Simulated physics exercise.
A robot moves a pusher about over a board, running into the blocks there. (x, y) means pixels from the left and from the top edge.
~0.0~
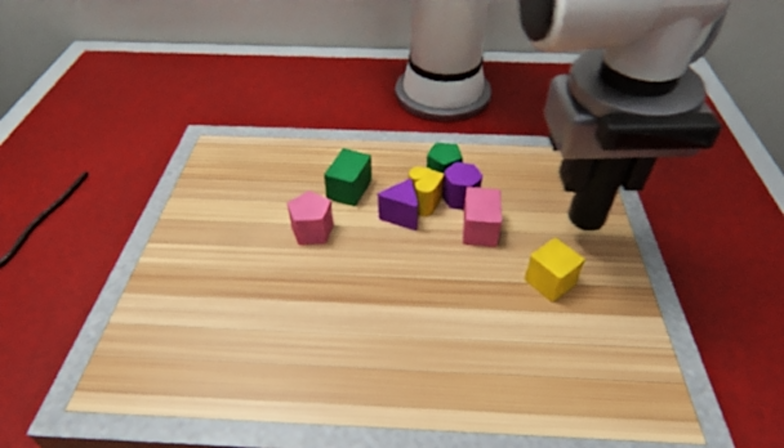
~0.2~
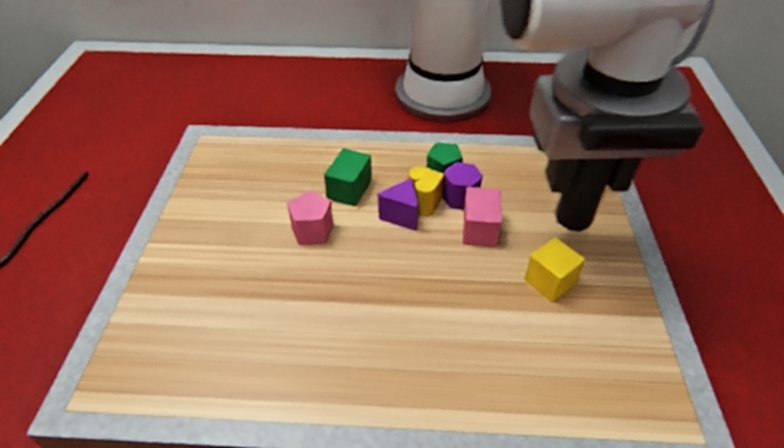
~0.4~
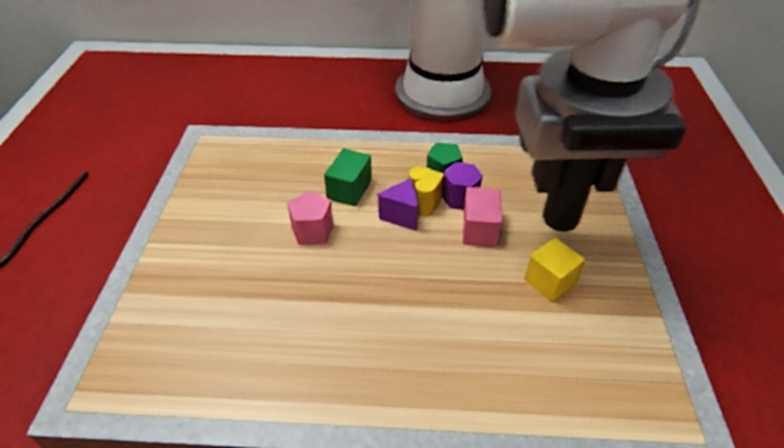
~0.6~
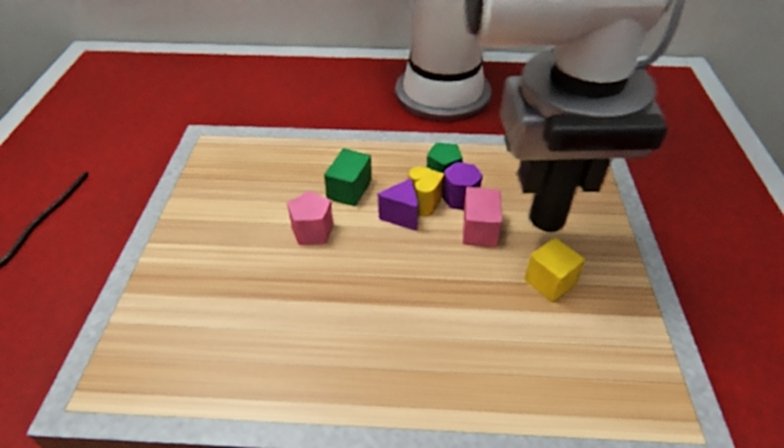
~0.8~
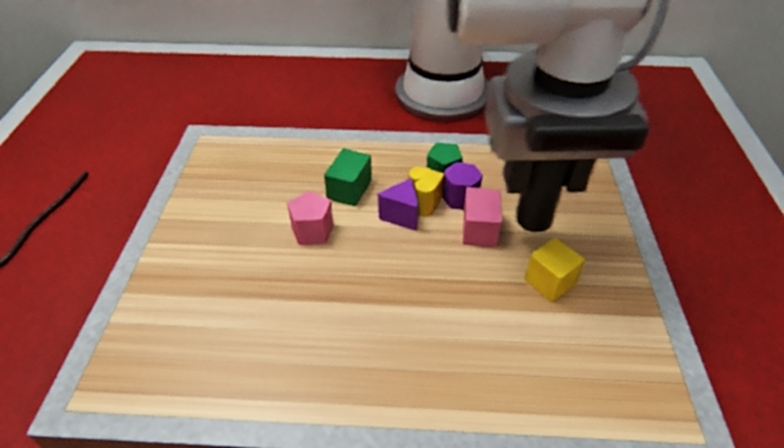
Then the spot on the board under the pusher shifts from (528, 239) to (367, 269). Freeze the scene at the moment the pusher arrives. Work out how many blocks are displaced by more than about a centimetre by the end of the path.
I foresee one block being moved.
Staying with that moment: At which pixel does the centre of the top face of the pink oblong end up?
When the path ends, it will be at (450, 203).
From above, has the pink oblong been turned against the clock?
Final answer: No.
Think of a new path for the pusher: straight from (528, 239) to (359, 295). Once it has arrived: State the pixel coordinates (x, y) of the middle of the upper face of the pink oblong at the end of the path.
By then it is at (463, 207).
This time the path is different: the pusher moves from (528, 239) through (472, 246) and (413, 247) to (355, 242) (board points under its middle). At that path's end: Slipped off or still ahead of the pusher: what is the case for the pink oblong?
By the time the path ends, the pink oblong has slid off to the side or behind.
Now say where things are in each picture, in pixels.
Pusher tip at (586, 219); block tops, pink oblong at (484, 204); yellow square at (558, 257), in the first frame.
Pusher at (573, 220); blocks unchanged, in the second frame.
Pusher at (560, 220); blocks unchanged, in the third frame.
Pusher at (547, 220); blocks unchanged, in the fourth frame.
Pusher at (533, 221); pink oblong at (484, 204); yellow square at (558, 257), in the fifth frame.
On the path given first. One third of the way, pusher at (479, 230); pink oblong at (457, 203), turned 55° clockwise.
Two thirds of the way, pusher at (423, 240); pink oblong at (450, 203), turned 70° clockwise.
At the end, pusher at (366, 250); pink oblong at (450, 203), turned 70° clockwise; yellow square in place.
